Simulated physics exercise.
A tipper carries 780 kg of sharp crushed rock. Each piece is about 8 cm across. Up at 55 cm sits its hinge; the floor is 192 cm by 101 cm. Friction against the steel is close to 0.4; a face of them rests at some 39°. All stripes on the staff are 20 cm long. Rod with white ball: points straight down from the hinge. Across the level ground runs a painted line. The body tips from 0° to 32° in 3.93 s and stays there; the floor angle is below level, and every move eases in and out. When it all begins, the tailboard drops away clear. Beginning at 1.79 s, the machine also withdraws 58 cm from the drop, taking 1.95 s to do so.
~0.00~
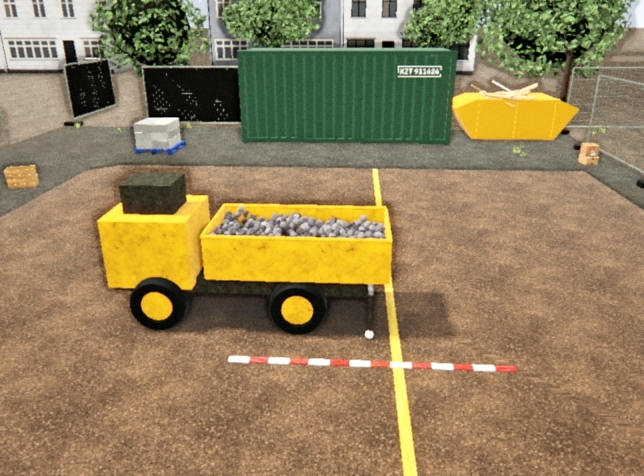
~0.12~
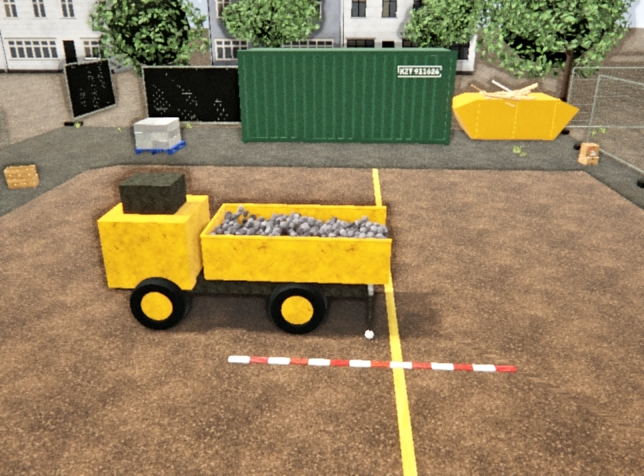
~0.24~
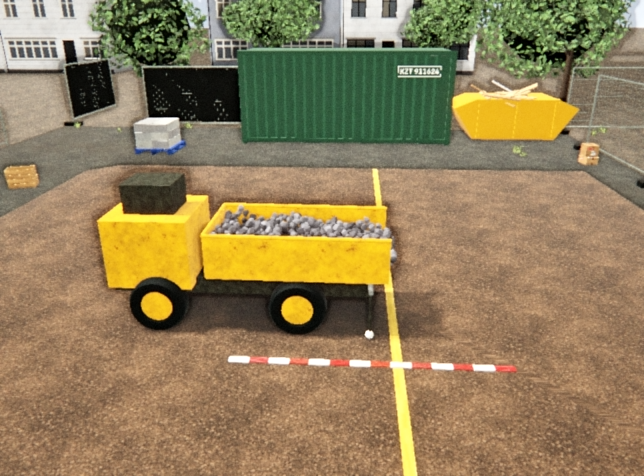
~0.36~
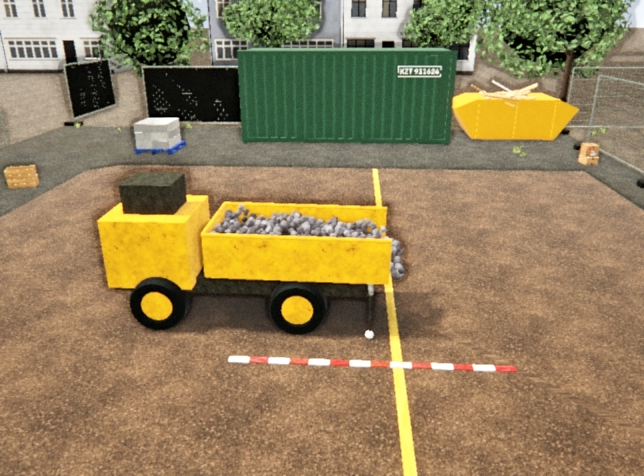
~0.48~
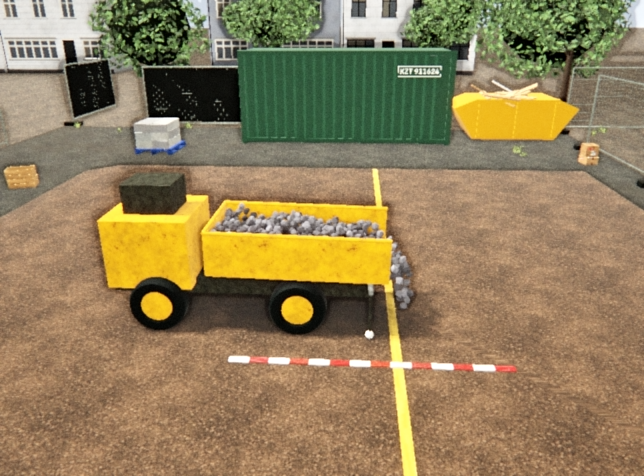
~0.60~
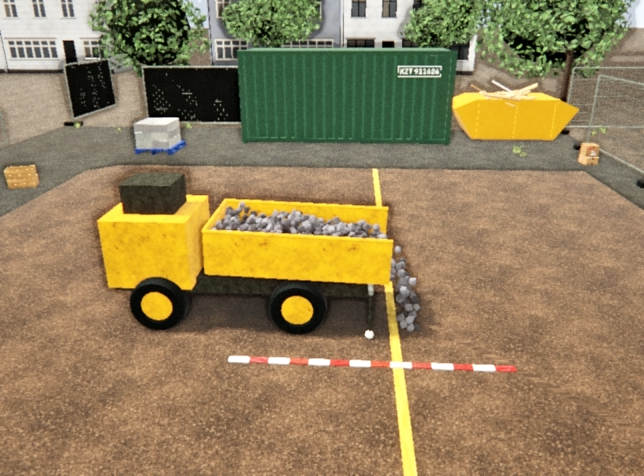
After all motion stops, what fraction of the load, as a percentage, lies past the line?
Roughly 20 per cent of the load is past the line.
After 3.0 s the floor is at 27°; 71 % in the body, 17 % short of the line, 12 % past the line; the foremost stones are at (438, 317).
After 4.0 s the floor is at 32°; 38 % in the body, 49 % short of the line, 13 % past the line; the foremost stones are at (438, 317).
After 4.4 s the floor is at 32°; 24 % in the body, 63 % short of the line, 13 % past the line; the foremost stones are at (438, 317).
After 7.2 s the floor is at 32°; 0 % in the body, 81 % short of the line, 19 % past the line; the foremost stones are at (437, 311).
